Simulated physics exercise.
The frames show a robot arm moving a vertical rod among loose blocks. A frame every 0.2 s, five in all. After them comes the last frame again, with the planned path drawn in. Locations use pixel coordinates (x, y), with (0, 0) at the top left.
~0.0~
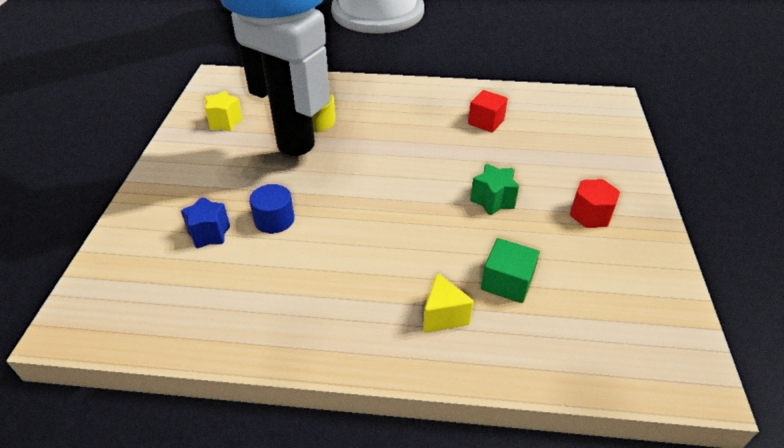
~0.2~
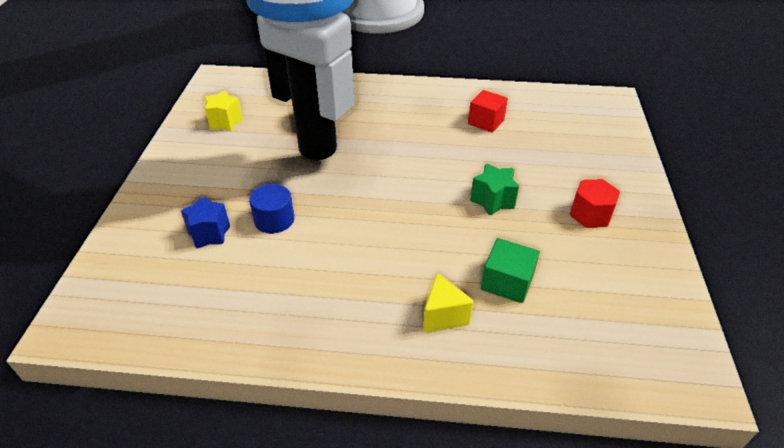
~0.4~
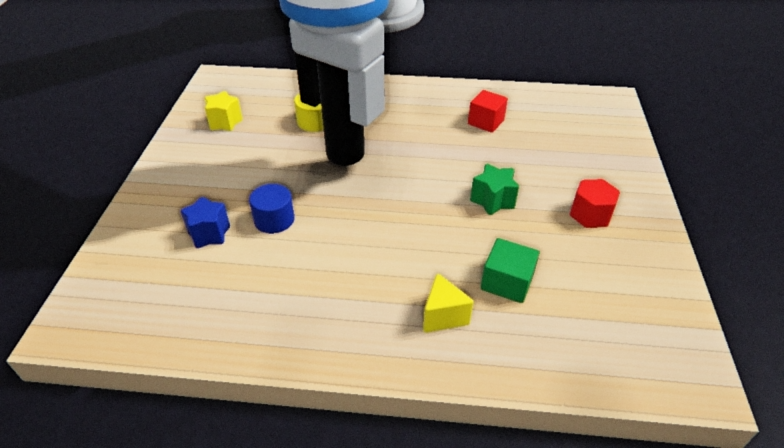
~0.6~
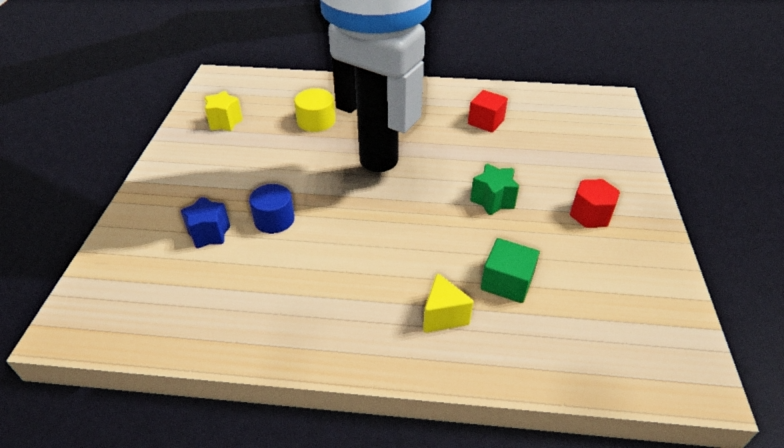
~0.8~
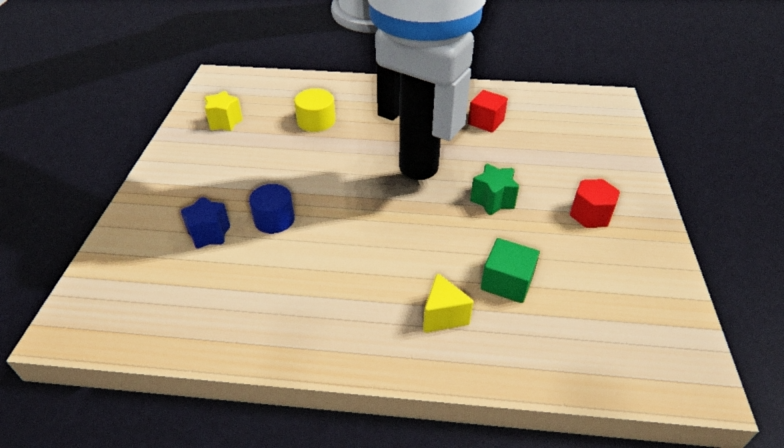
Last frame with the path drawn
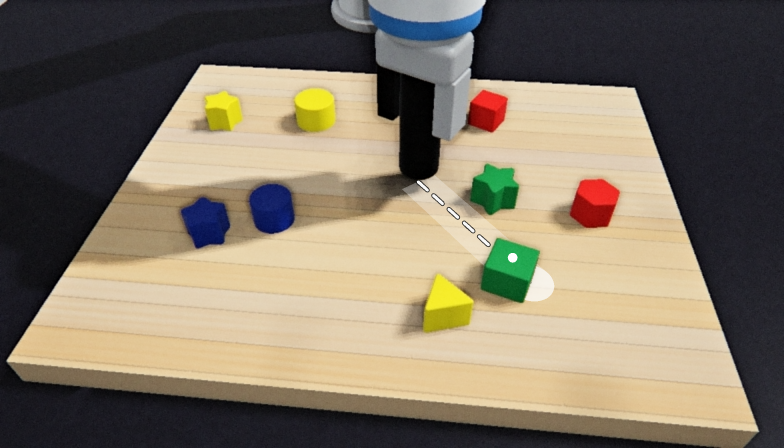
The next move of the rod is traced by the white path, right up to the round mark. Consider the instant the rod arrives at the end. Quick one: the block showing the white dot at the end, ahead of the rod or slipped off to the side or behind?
The block showing the white dot won't leave the front of the rod.
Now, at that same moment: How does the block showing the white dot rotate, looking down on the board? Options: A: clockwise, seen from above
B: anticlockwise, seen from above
Correct choice: A.
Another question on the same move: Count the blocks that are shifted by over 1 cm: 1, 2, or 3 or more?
Answer: One block.
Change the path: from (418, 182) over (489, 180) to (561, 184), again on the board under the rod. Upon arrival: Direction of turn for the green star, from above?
It is turned clockwise.
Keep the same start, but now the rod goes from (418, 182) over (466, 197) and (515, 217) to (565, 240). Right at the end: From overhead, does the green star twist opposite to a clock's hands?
Yes, that is how it ends up.
Path on the board, from (418, 182) directly to (530, 283); the dot is on the green square piece.
On the path given first. One third of the way, rod (453, 199); nothing pushed yet.
Two thirds of the way, rod (491, 232); nothing pushed yet.
At the end, rod (534, 270); green star in place; green square piece (539, 303), turned 40° clockwise.
